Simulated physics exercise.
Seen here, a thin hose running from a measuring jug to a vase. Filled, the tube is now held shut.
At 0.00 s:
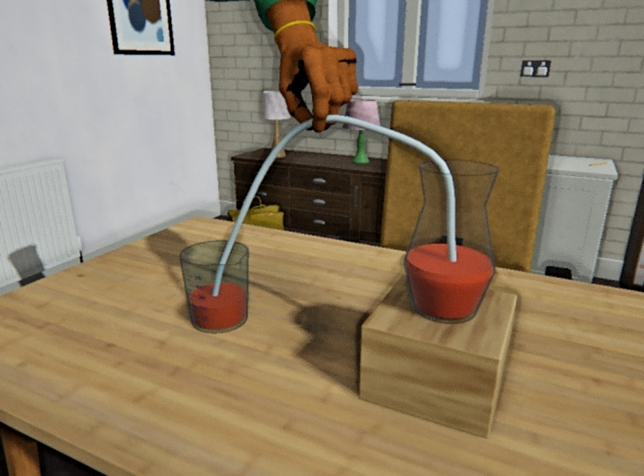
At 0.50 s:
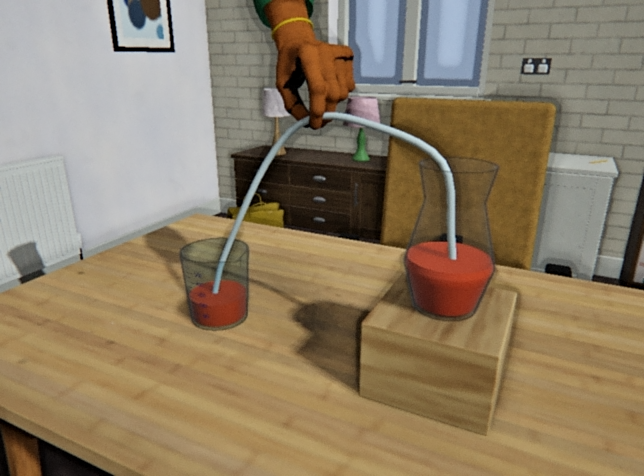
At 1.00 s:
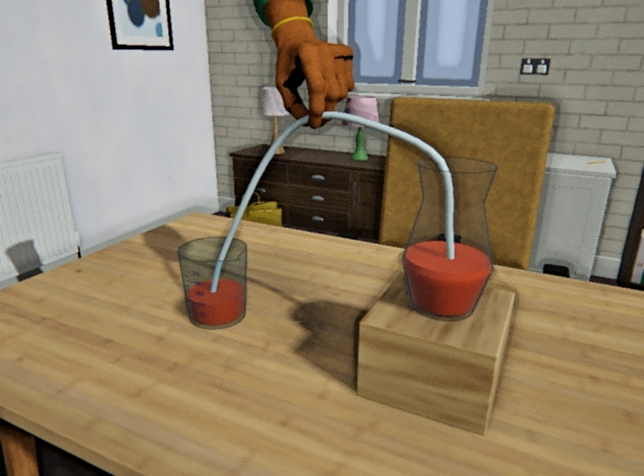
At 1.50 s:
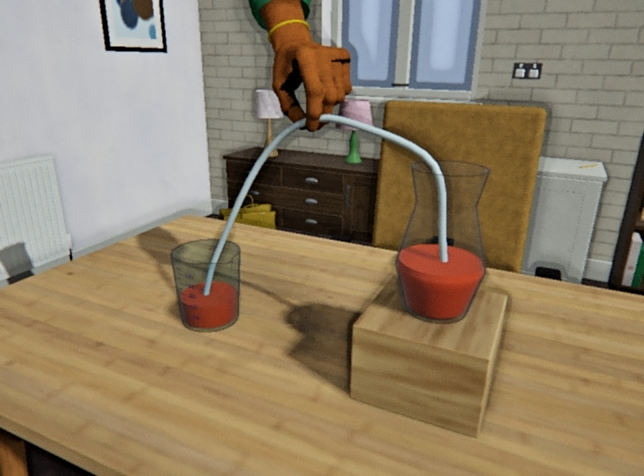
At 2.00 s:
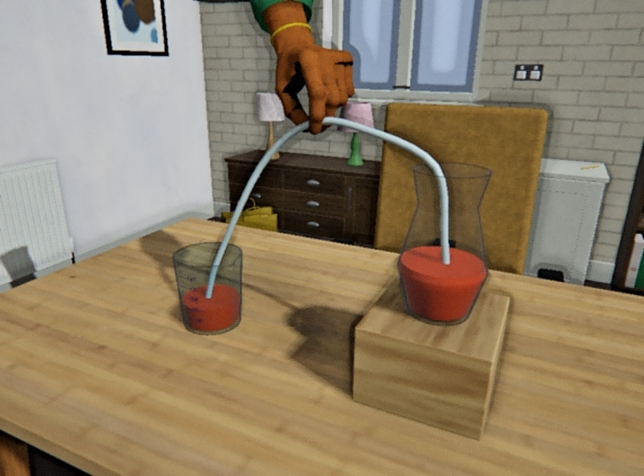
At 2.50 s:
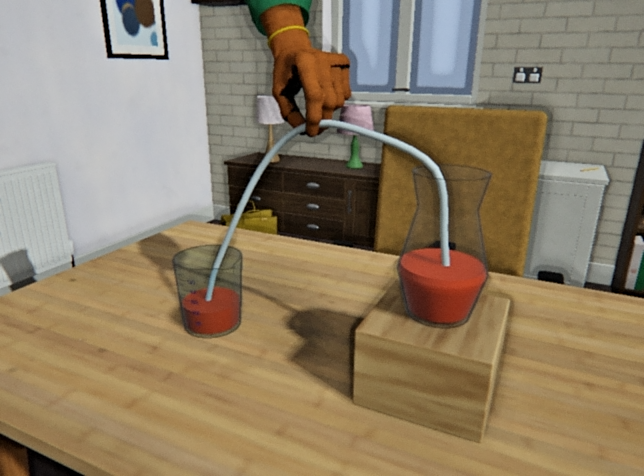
The clip shows a gloved hand pinching a thin hose that runs between a measuring jug of red liquid on a wooden table and a vase of red liquid on a block at right; apart from slight view shifts, nothing visibly moves.
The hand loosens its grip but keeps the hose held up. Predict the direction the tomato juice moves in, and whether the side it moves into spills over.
Tomato juice goes: To the left; receiving: Does not spill.
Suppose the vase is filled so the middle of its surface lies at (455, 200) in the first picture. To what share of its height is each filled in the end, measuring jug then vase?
Roughly 100 per cent, then 10 per cent.
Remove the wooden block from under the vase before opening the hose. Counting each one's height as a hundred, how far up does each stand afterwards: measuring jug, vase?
45 %, then 30 %.
By 8.0 s, the measuring jug is about half full; the vase is about a quarter full.
By 20.0 s, the measuring jug is about two thirds full; the vase is nearly empty.
By 45.0 s, the measuring jug is about three quarters full; the vase is nearly empty.
